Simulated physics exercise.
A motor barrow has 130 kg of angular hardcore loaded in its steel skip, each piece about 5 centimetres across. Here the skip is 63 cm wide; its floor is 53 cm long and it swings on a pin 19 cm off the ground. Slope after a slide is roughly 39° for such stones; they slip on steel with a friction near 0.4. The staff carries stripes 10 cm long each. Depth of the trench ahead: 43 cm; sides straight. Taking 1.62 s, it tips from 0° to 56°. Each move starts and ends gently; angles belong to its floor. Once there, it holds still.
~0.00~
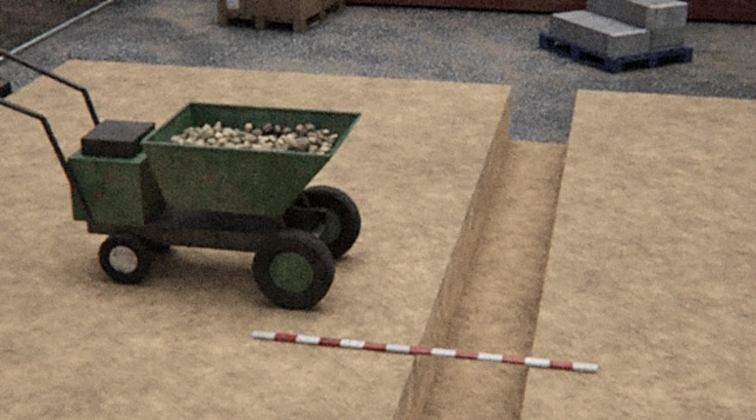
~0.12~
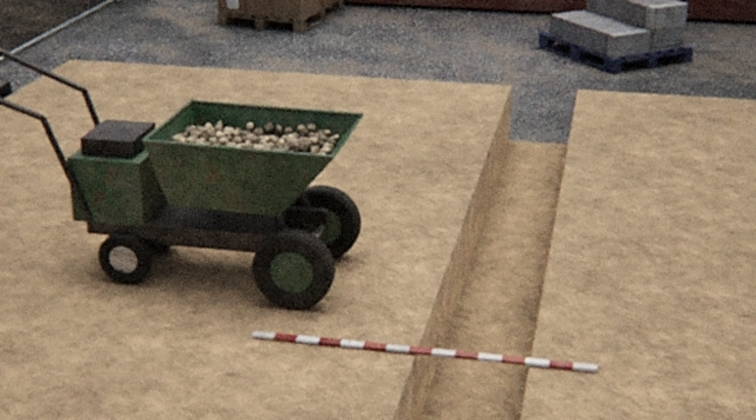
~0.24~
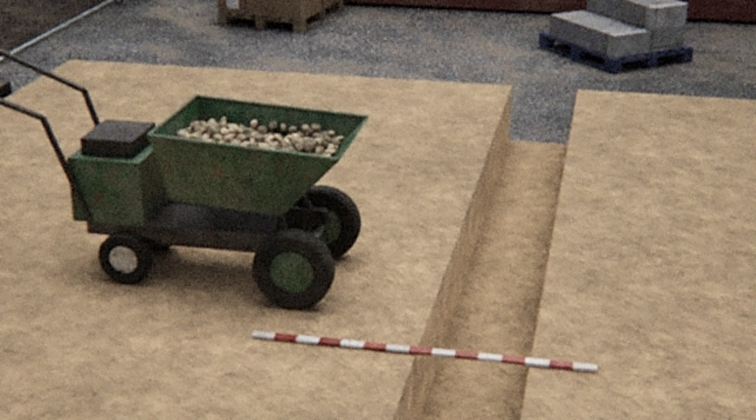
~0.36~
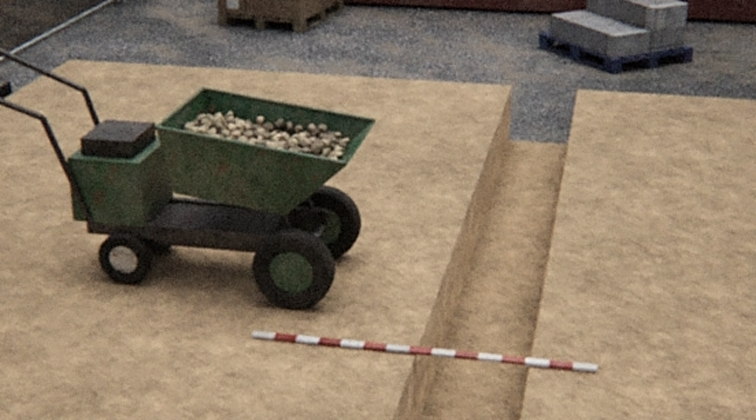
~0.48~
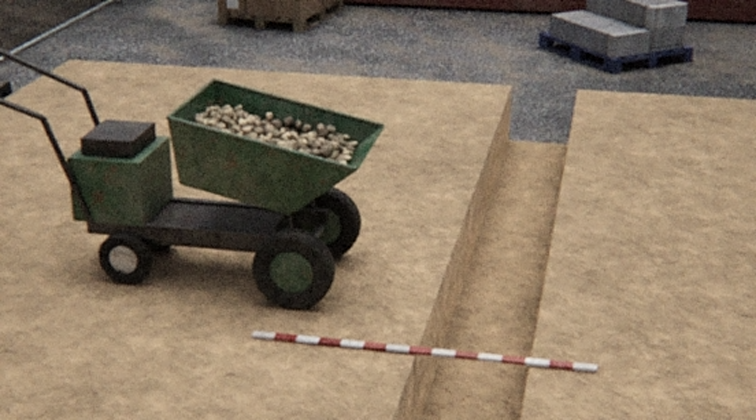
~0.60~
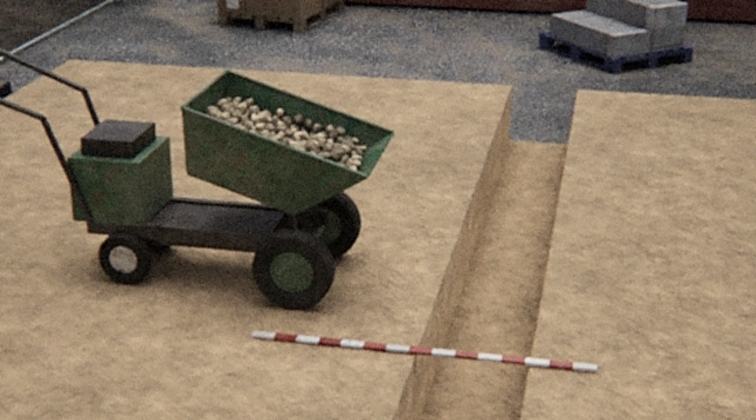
The clip shows a green motor barrow loaded with stones standing on sandy ground left of a straight trench, with a red-and-white staff lying nearby; its skip gradually tilts forward to the right while the wheels stay still.
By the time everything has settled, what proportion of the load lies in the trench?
About 11 percent of the load.
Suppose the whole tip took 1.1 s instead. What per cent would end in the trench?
Then about 20 per cent.
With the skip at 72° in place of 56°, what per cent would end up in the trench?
It would come to about 100 percent.
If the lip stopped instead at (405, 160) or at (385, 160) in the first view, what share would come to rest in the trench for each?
Roughly 10 in a hundred from the first, 10 in a hundred from the second.
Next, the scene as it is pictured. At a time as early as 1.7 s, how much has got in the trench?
Something like 0 in a hundred.
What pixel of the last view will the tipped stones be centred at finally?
The middle should be near (471, 381).
After 1.2 s the floor is at 47°; 100 % in the skip; the foremost stones are at (399, 202).
After 1.7 s the floor is at 56°; 99 % in the skip, 1 % in the trench; the foremost stones are at (440, 263).
After 2.1 s the floor is at 56°; 95 % in the skip, 5 % in the trench; the foremost stones are at (480, 358).
After 4.0 s the floor is at 56°; 89 % in the skip, 11 % in the trench; the foremost stones are at (525, 379).
